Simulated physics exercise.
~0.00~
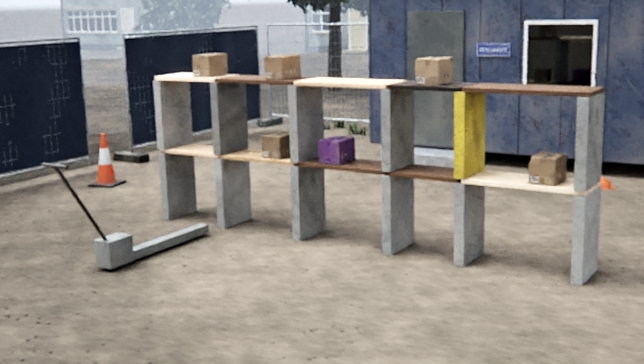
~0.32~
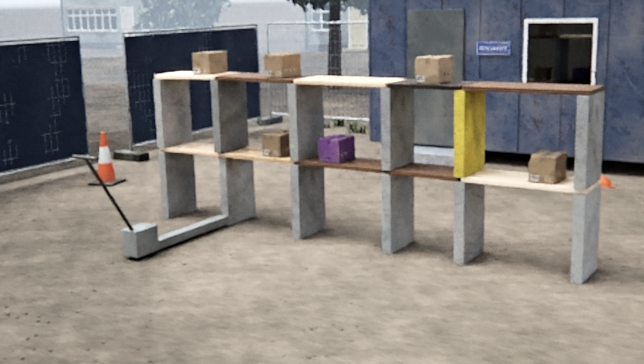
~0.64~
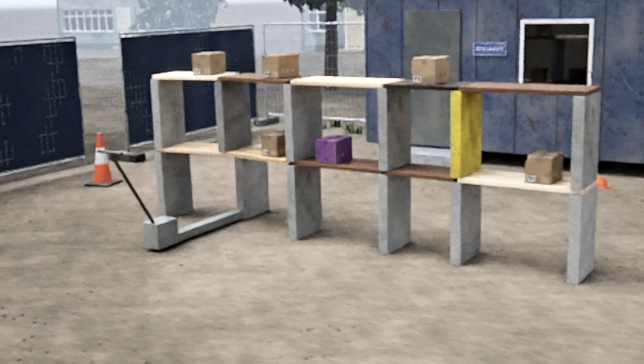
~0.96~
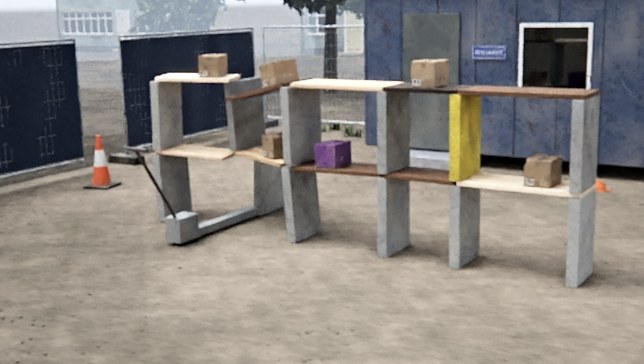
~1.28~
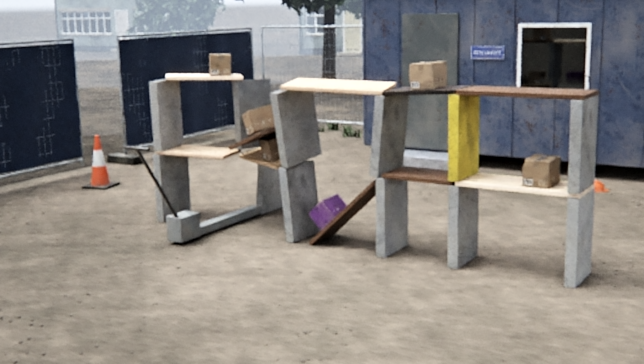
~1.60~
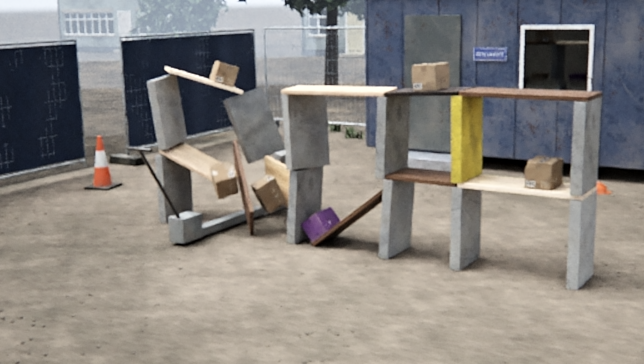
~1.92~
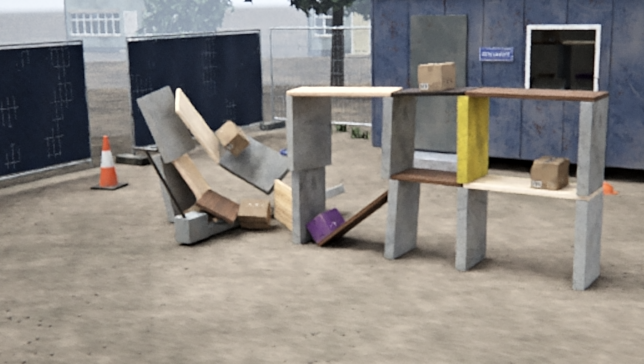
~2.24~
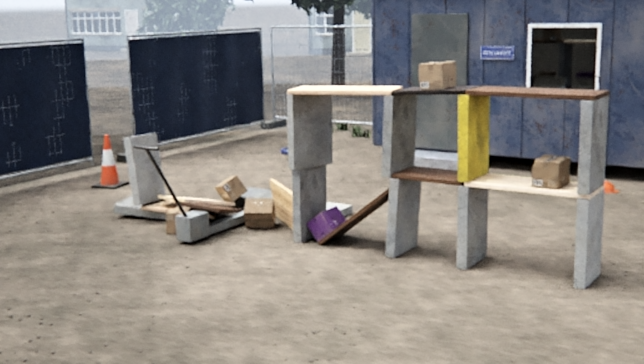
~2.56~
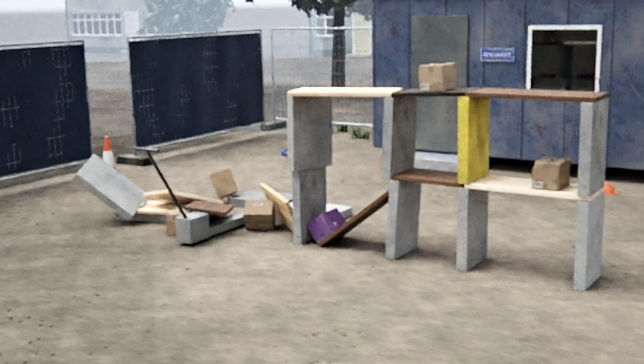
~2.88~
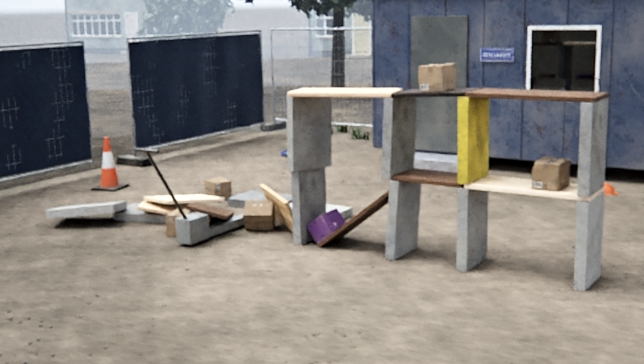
A two-tier shelf's left side collapses as a jack slides right, while the right stands.
